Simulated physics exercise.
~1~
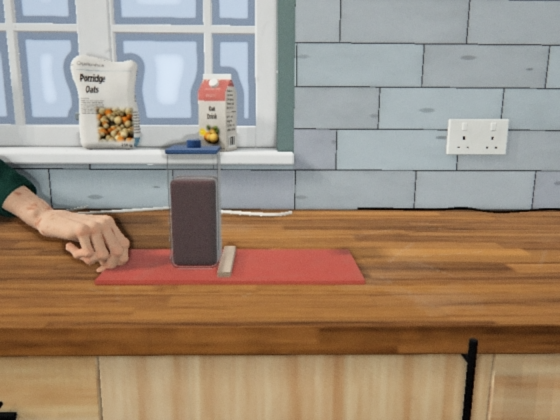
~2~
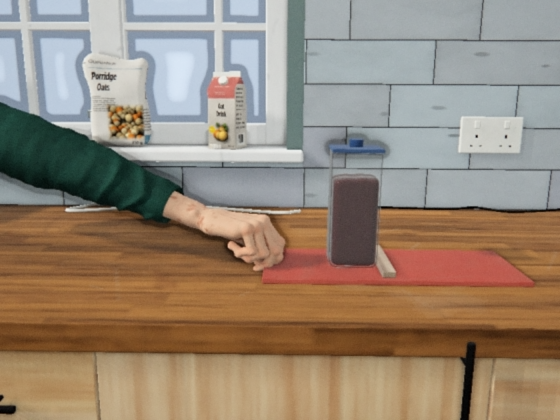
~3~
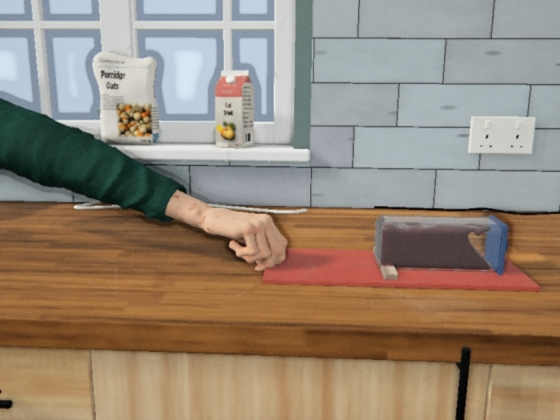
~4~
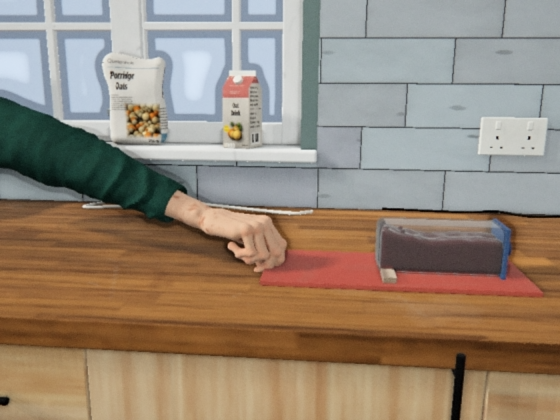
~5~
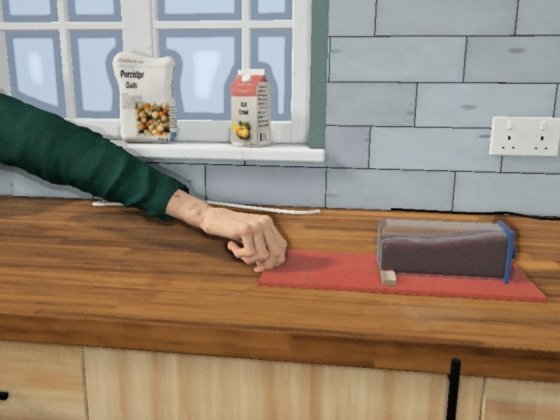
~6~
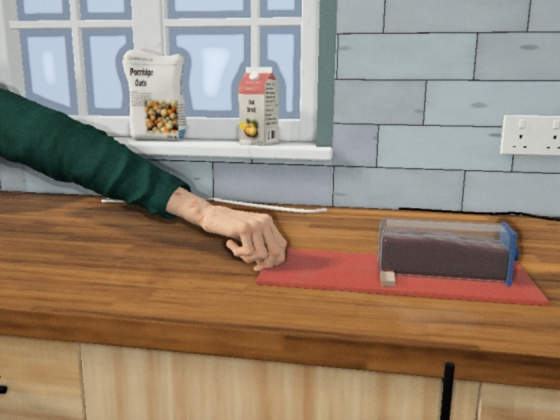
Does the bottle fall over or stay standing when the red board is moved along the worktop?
The bottle falls over to the right and ends up lying on its side on the red board.
A clear bottle of dark liquid toppling onto its side as a hand slides a red board right along a wooden worktop.
